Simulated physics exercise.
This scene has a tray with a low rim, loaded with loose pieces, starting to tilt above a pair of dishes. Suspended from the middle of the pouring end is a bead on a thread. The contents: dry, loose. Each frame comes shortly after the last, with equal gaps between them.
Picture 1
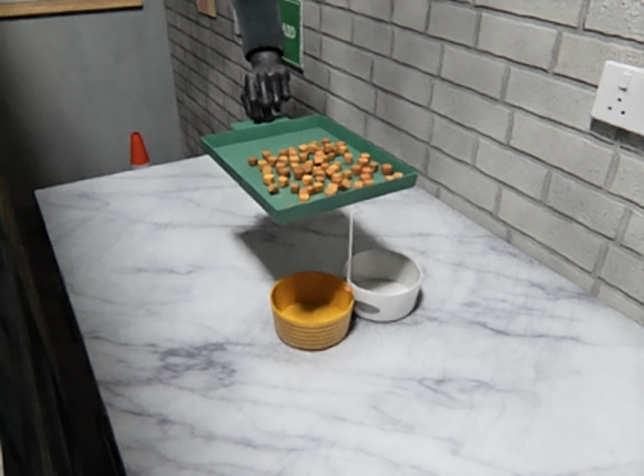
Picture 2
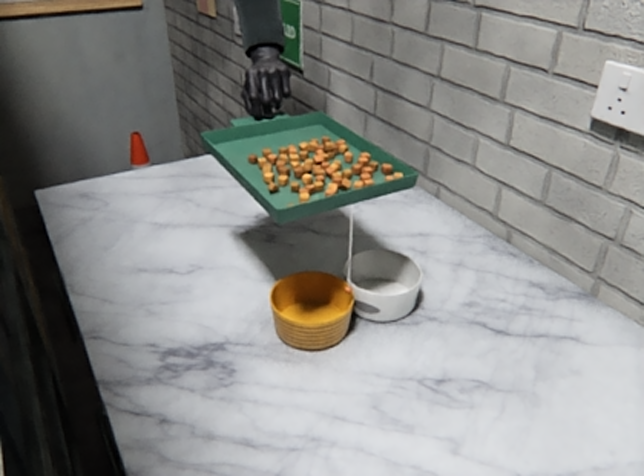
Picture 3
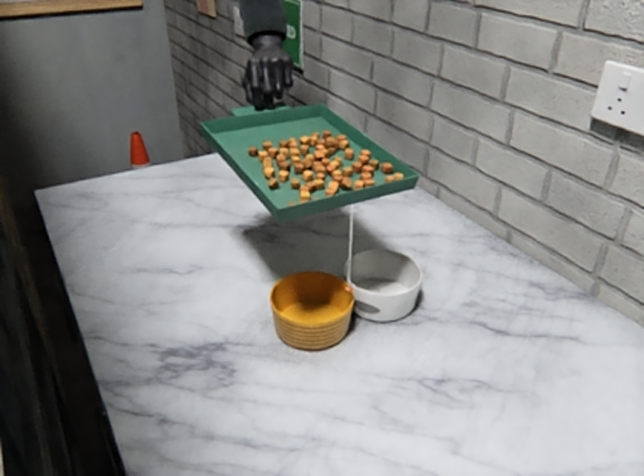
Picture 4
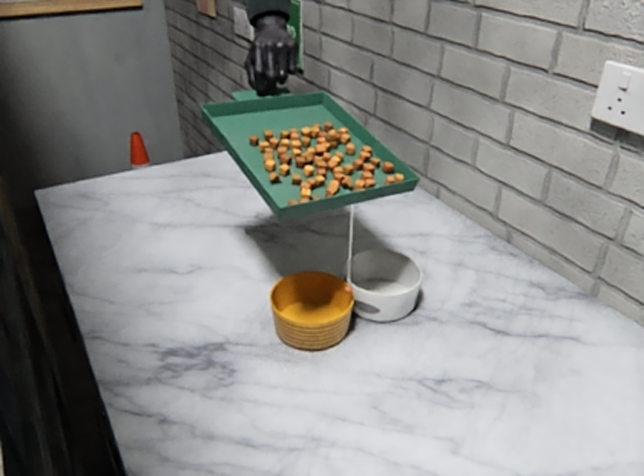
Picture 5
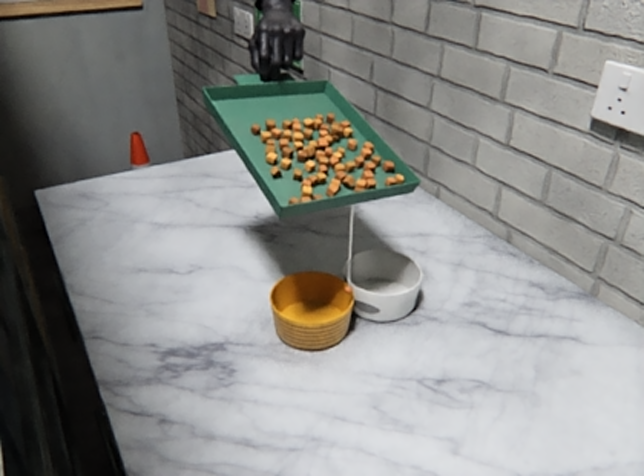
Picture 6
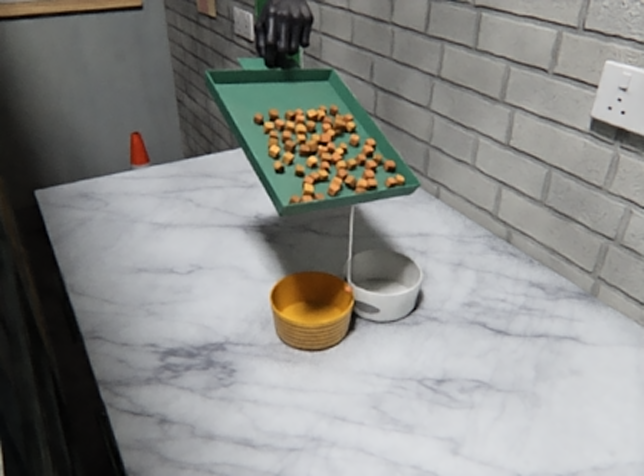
A black robotic hand raises the back of a green tray of small brown cubes, tilting it gradually toward the front and slightly right, above an orange dish and a white dish on a marble counter.
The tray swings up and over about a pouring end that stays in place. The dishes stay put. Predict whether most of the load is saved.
Only a minority of it is saved.
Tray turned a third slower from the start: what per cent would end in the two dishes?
About 10 per cent.
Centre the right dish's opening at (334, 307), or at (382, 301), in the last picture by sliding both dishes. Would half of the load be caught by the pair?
With the first shift the pair saves less than a half; with the second, less than a half.
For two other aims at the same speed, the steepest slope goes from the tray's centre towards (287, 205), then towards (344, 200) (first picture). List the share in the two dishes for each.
30 %, give or take, and then 0 %.
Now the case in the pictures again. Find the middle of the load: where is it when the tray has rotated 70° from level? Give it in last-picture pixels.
Close to (369, 169).
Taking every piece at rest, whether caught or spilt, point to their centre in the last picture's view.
Near (430, 354), more or less.
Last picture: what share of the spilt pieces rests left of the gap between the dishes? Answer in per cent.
Close to 0 per cent.
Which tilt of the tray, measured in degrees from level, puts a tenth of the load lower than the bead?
The tilt then is about 125°.
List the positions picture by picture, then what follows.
In the first frame, corners of the pouring end near (279, 208) and (416, 172), level; middle of the load near (317, 171), brown sugar cubes; left dish near (333, 332); right dish near (405, 304); bead on its thread near (348, 290).
In the second frame, corners of the pouring end near (279, 208) and (416, 173), level; middle of the load near (317, 170).
In the third frame, corners of the pouring end near (280, 207) and (417, 174), tipped barely, lowest at the right corner; middle of the load near (317, 166).
In the fourth frame, corners of the pouring end near (281, 206) and (417, 177), tipped a little, lowest at the right corner; middle of the load near (319, 161).
In the fifth frame, corners of the pouring end near (283, 204) and (418, 180), tipped clearly, lowest at the right corner; middle of the load near (320, 156).
In the sixth frame, corners of the pouring end near (285, 204) and (418, 183), tipped clearly, lowest at the right corner; middle of the load near (323, 151); left dish near (333, 332); right dish near (405, 304).
Shortly afterwards, tray tipped steeply; the whole lot on the tray.
Next, tray tipped past a quarter turn; the whole lot on the tray.
Some moments later, tray tipped past a quarter turn; a little in the right dish; all but a few outside both.
In the end, tray tipped past a quarter turn; none at all in the left dish; a little in the right dish; all but a few outside both.
